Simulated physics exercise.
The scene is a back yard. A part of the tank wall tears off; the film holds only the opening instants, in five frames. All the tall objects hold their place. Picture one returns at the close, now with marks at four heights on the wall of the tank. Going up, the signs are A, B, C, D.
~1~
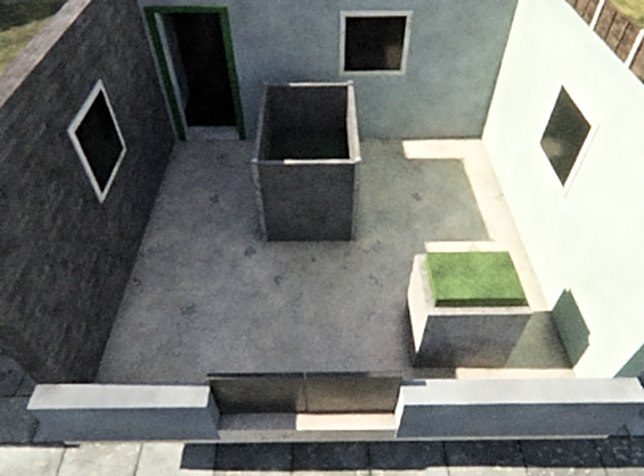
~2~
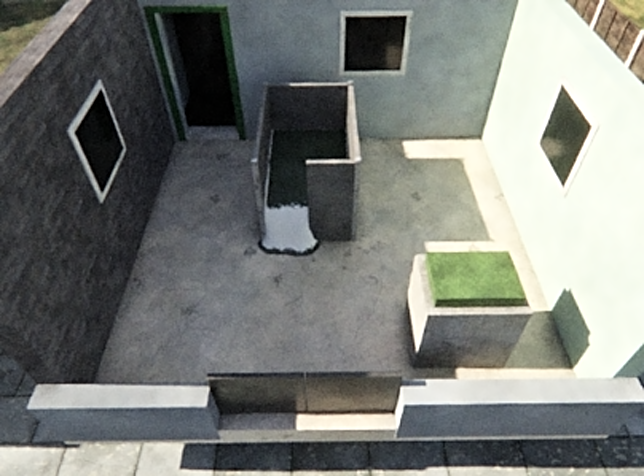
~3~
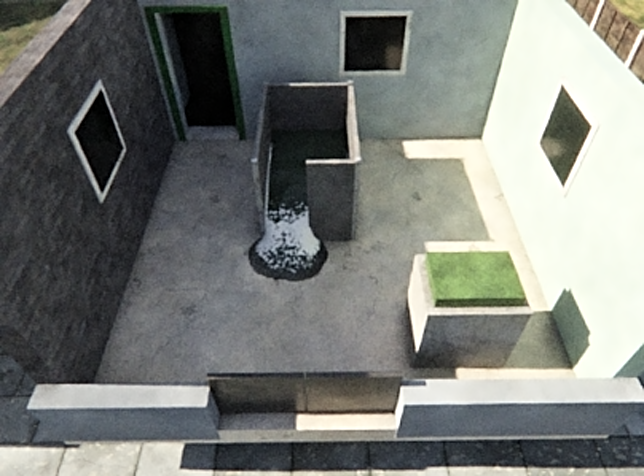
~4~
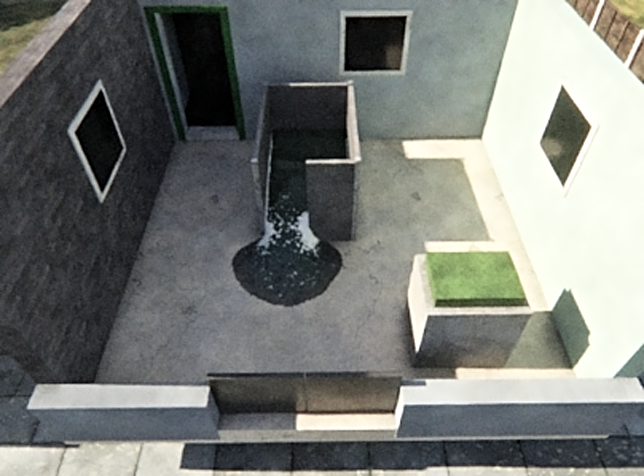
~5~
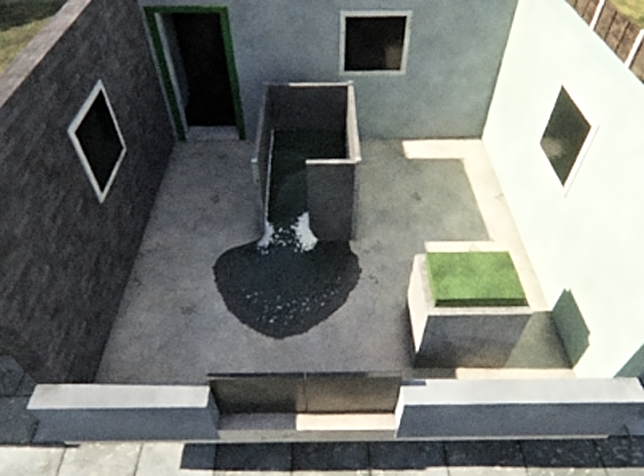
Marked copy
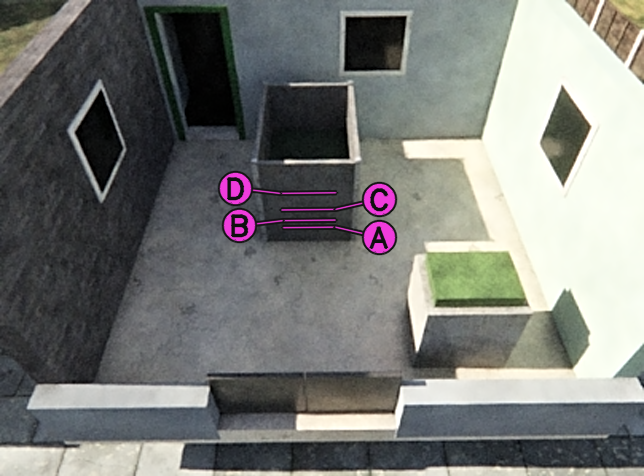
Dark water pours from an opened tank and spreads across the grey yard floor.
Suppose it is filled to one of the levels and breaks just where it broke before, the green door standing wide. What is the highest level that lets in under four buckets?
The answer is mark D.
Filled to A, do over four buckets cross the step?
No.
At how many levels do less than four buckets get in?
All of the four.
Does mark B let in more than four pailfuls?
No, that is safe.
On the marked copy, A at (309, 227); B at (309, 220); C at (308, 209); D at (307, 193); from the bottom up A, B, C, D.
Choosing A, nothing gets over.
Choosing B, nothing gets over.
Choosing C, nothing gets over.
Choosing D, a splash gets over, under a bucket.
